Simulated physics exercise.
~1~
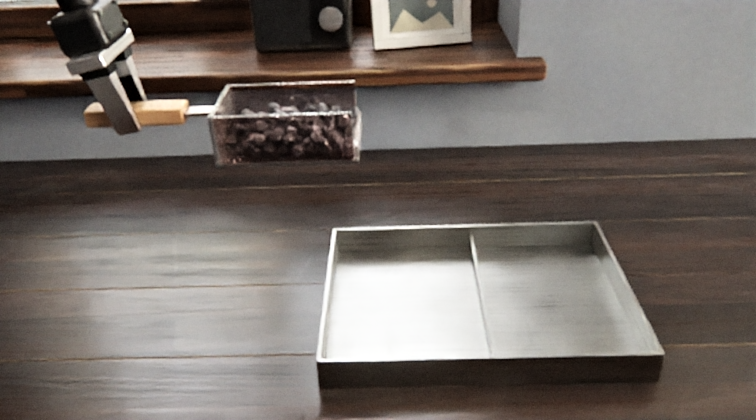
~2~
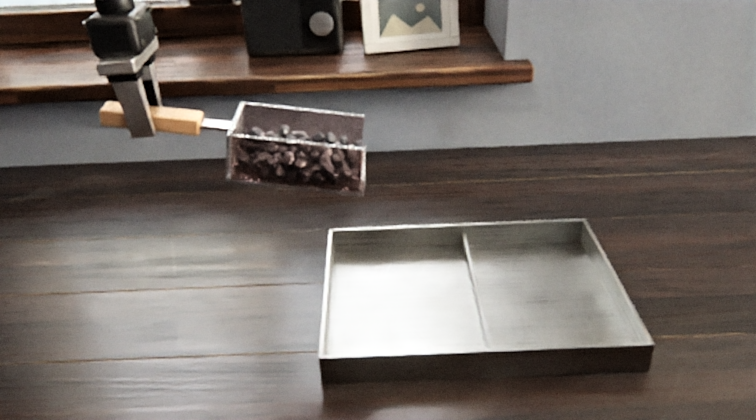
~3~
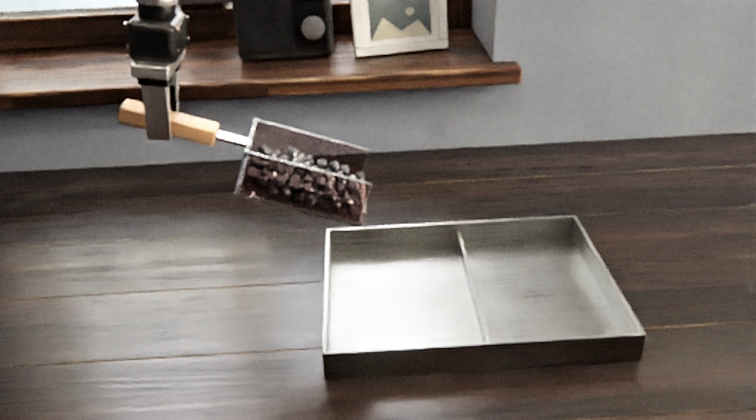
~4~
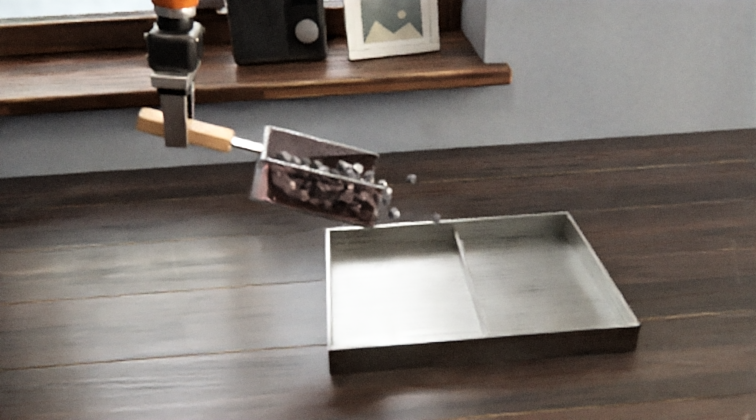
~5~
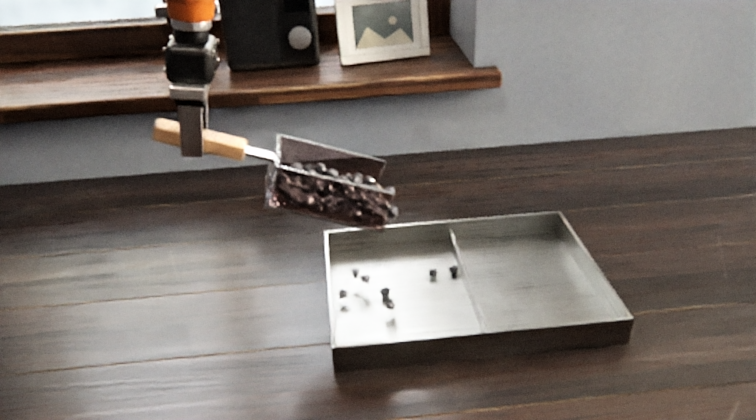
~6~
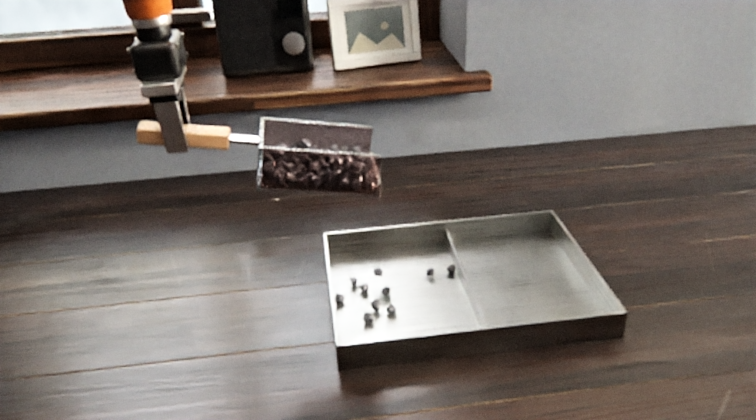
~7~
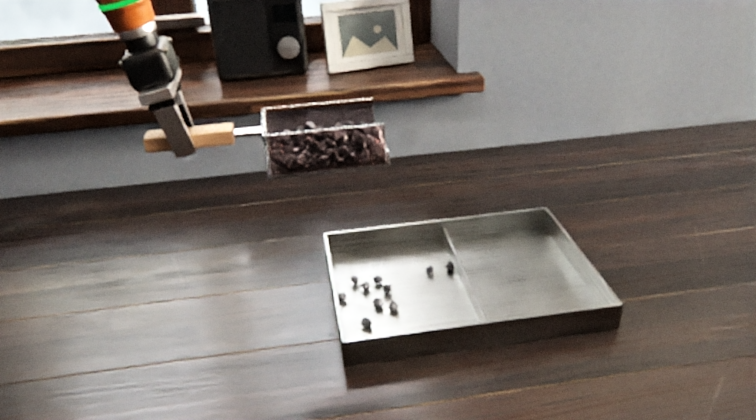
A robot gripper at upper left holds the wooden handle of a clear, open box filled with small dark pebbles, above a dark wooden table seen from slightly above. A shallow silvery metal tray with a dividing wall sits at right, with a windowsill behind holding a black object and a picture in a pale frame. The gripper lowers the box and tips it toward the tray. A few pebbles spill over the edge and scatter in the tray's left part. The box then levels and rises, still holding most of its pebbles.
